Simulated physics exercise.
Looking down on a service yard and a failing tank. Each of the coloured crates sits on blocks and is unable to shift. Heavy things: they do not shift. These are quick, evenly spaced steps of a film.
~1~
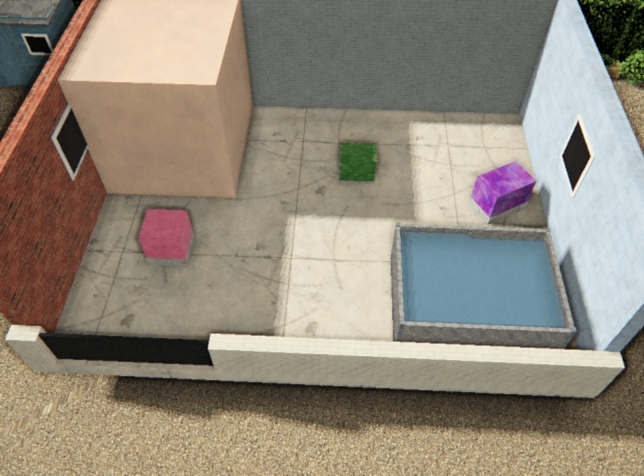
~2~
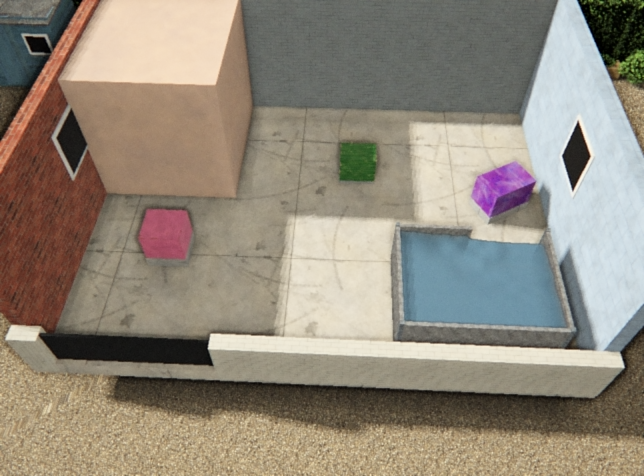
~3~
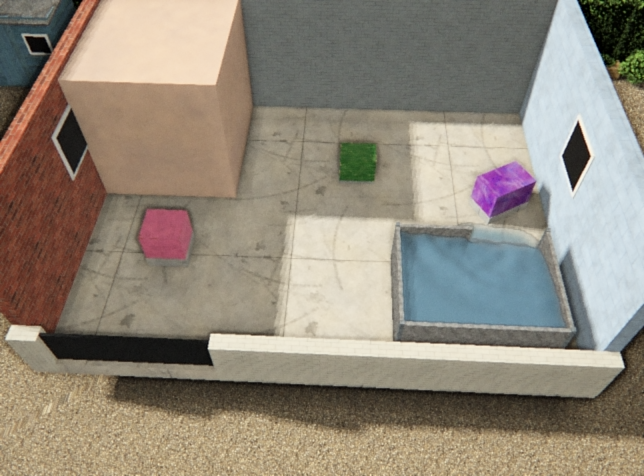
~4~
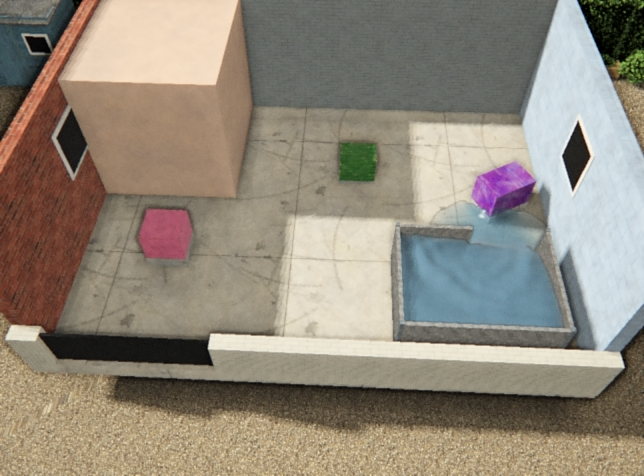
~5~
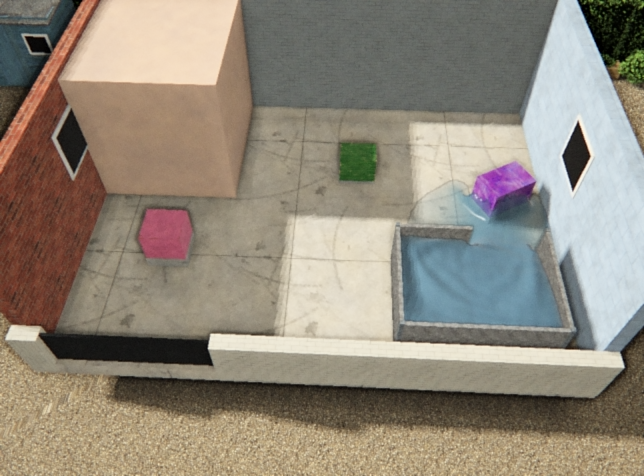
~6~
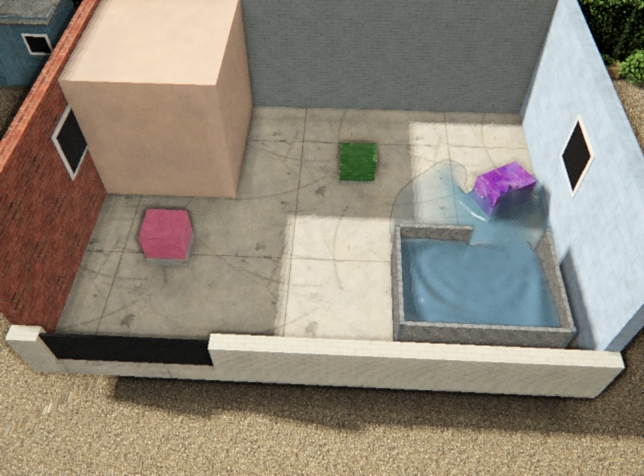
Water pours from a gap in the far side of a grey-walled tank at the right of a walled yard, seen from above by a still camera. A purple crate sits just behind the tank, a green one near the middle and a pink one at left, below a large tan block. The water spreads back and leftward over the pale paving around the unmoving purple crate.
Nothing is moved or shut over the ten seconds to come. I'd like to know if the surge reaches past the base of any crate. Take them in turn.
Here is how it goes: The green crate is reached; the purple crate is reached; the pink crate is not reached.
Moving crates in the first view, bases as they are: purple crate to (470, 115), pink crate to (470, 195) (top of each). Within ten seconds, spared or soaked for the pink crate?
The pink crate simply gets reached.
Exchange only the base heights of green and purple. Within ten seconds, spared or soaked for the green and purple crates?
In short: Green is reached; purple is reached.
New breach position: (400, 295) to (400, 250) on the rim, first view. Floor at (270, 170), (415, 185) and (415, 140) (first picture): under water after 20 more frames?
So it's liquid at the first, nothing at the second and nothing at the third.
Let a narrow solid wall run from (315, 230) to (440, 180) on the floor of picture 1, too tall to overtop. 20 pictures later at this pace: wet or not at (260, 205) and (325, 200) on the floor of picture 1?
As listed: Clear, free of water.
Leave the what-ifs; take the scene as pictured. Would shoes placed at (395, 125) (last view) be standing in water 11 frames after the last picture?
Lab note: Spot reads soaked.
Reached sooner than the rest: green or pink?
I'd pick the green one.
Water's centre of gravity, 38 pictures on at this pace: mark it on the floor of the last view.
Somewhere near (386, 215).
A moment on, water covers 30 % of the floor; the green crate water round its plinth, the purple crate water round its plinth, the pink crate not reached.
Next, water covers 45 % of the floor; the green crate water round its plinth, the purple crate water round its plinth, the pink crate not reached.
Then, water covers 60 % of the floor; the green crate water round its plinth, the purple crate water round its plinth, the pink crate water round its plinth.
Later, water covers 90 % of the floor; the green crate water round its plinth, the purple crate water round its plinth, the pink crate water round its plinth.
In the end, water covers 100 % of the floor; the green crate was topped, the purple crate was topped, the pink crate stayed above the water.
